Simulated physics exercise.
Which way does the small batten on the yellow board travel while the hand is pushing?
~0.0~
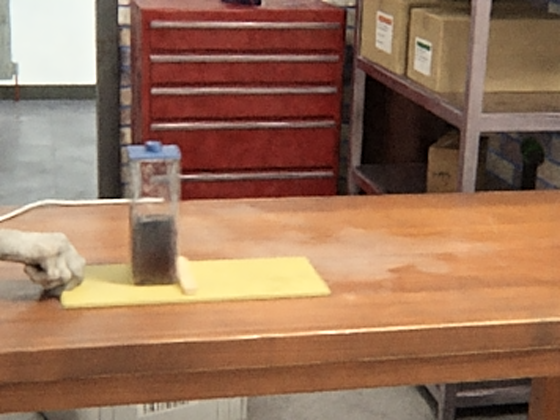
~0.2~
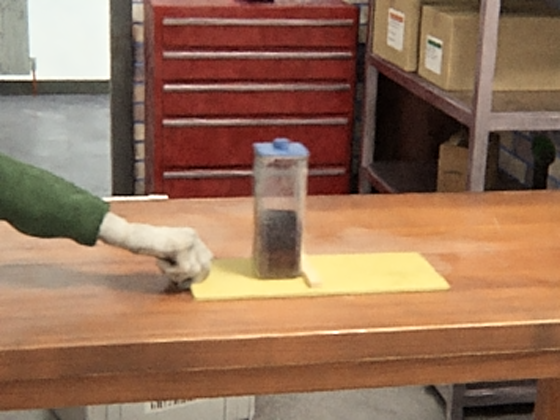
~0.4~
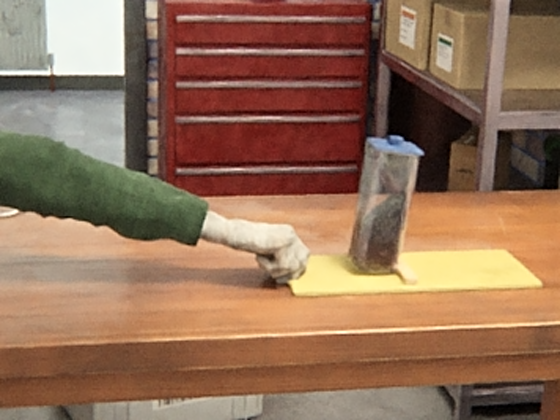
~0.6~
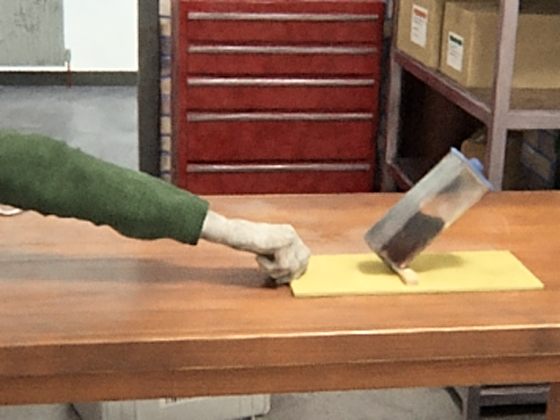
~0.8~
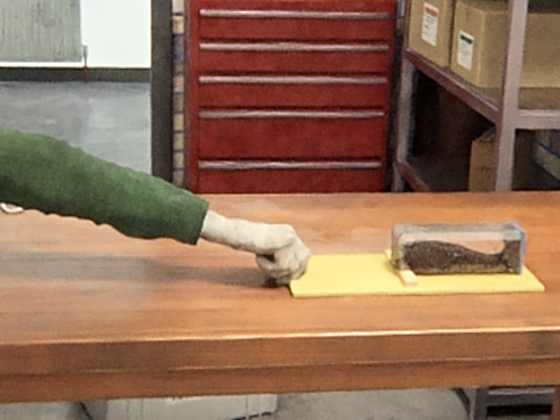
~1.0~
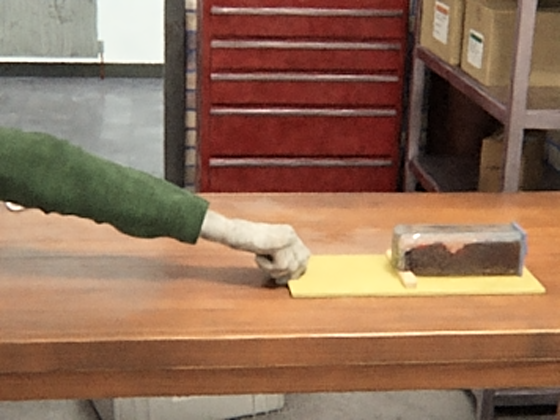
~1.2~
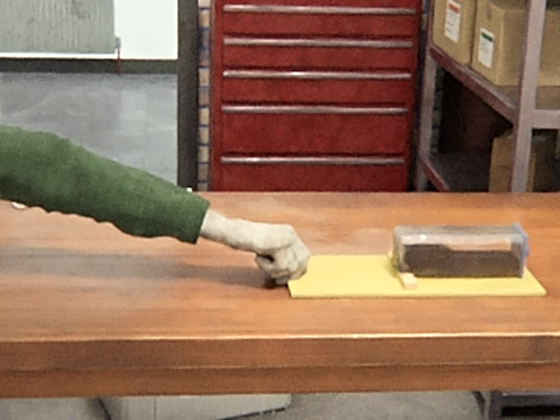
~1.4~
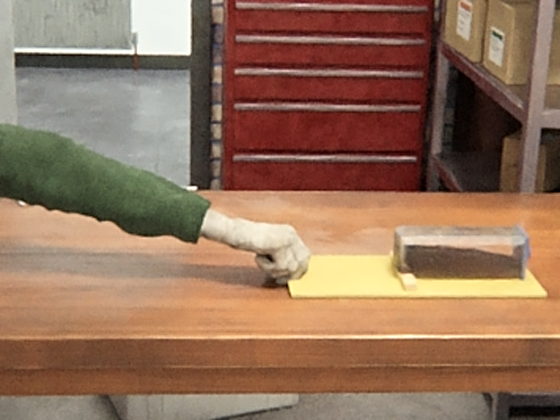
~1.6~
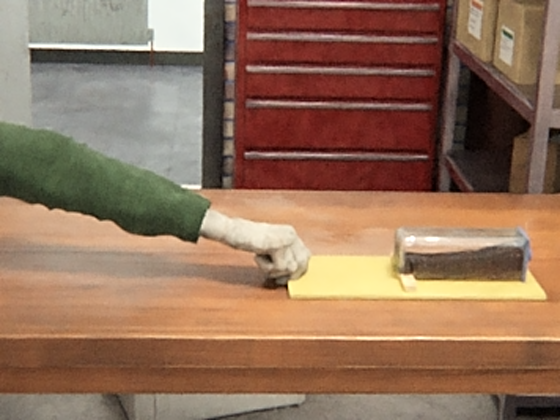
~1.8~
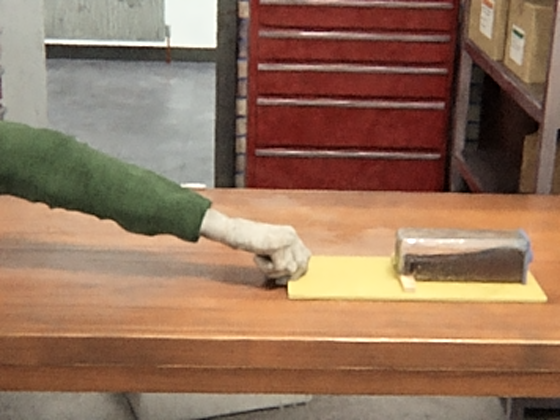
The batten travels to the right, carried along with the yellow board until the board stops.
Workshop table with a hand pushing a yellow board right and stopping, the square bottle on it toppling right onto its side.
